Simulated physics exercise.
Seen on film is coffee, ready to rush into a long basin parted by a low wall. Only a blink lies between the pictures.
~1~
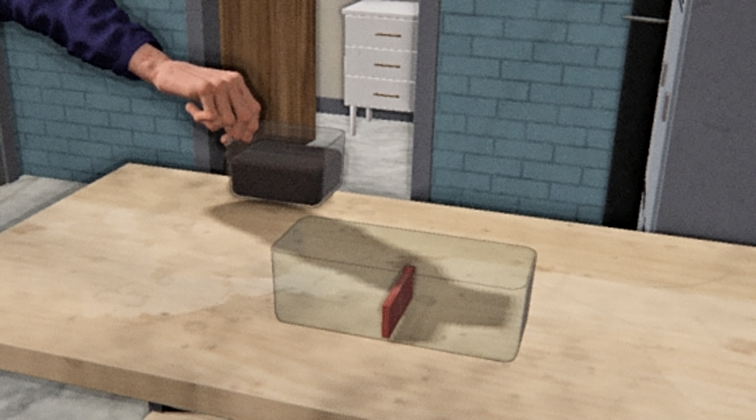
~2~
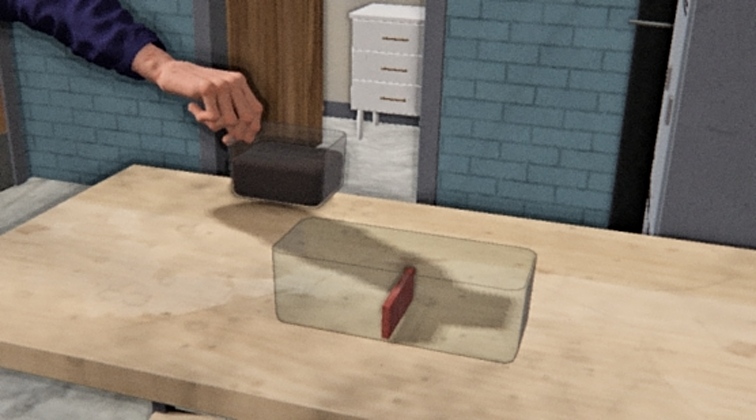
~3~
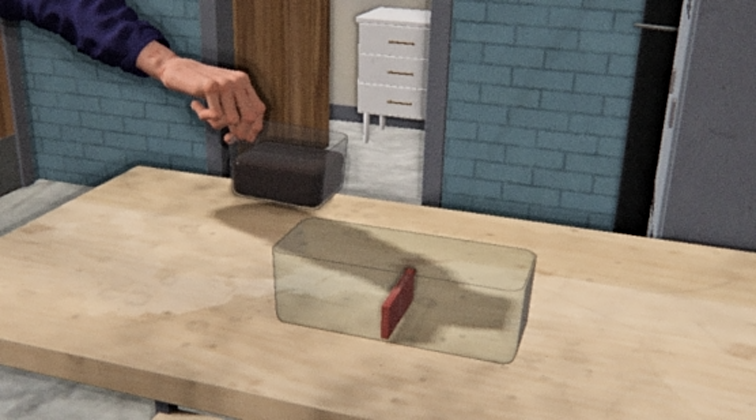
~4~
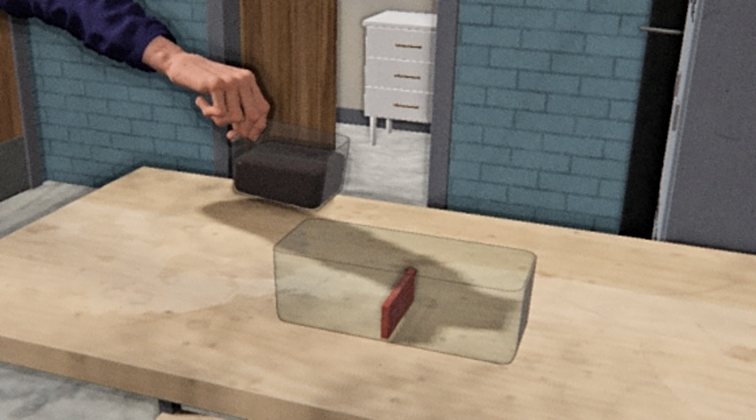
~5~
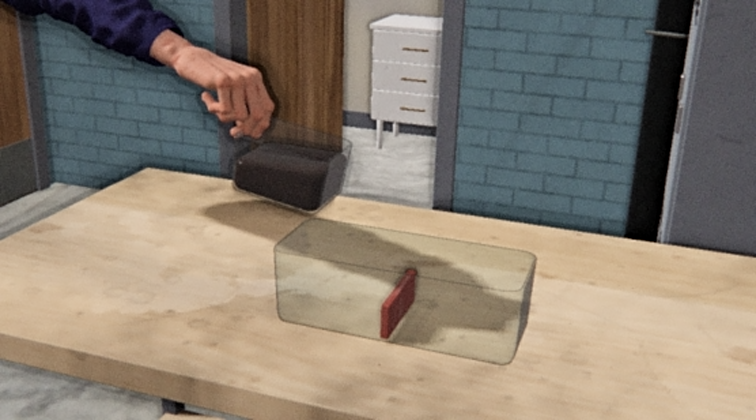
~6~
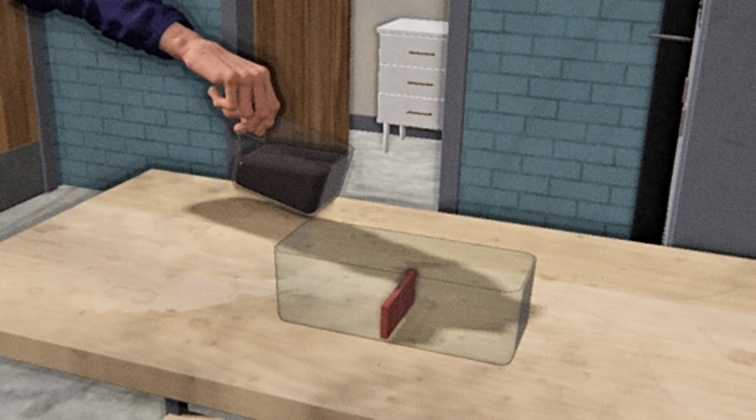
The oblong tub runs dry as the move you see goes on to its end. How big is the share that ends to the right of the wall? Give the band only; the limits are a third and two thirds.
Fails to reach a third.
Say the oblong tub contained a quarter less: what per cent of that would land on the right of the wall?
It should come out close to 0 per cent.
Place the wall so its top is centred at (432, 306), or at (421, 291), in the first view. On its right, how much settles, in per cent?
With the first placement it is 15 %, with the second 0 %.
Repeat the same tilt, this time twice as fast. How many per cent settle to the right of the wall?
Near 5 in a hundred.
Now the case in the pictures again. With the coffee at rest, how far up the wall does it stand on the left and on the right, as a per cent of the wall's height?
Roughly 70 percent left, 0 percent right.
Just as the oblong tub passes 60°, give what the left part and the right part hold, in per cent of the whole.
Left: 10 %; right: 0 %.
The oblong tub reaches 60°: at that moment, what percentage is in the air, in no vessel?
20 per cent.
A moment on, the oblong tub is tipped part way and 68 per cent is still to pour, 10 is left of the wall and 0 right of it.
Next, the oblong tub is tipped on its side and 21 per cent is still to pour, 70 is left of the wall and 1 right of it.
Then the oblong tub is tipped on its side and 5 per cent is still to pour, 92 is left of the wall and 1 right of it.
Later the oblong tub is tipped on its side and 1 per cent is still to pour, 97 is left of the wall and 1 right of it.
Finally, 98 per cent lies left of the wall, 1 right of it and 1 outside.
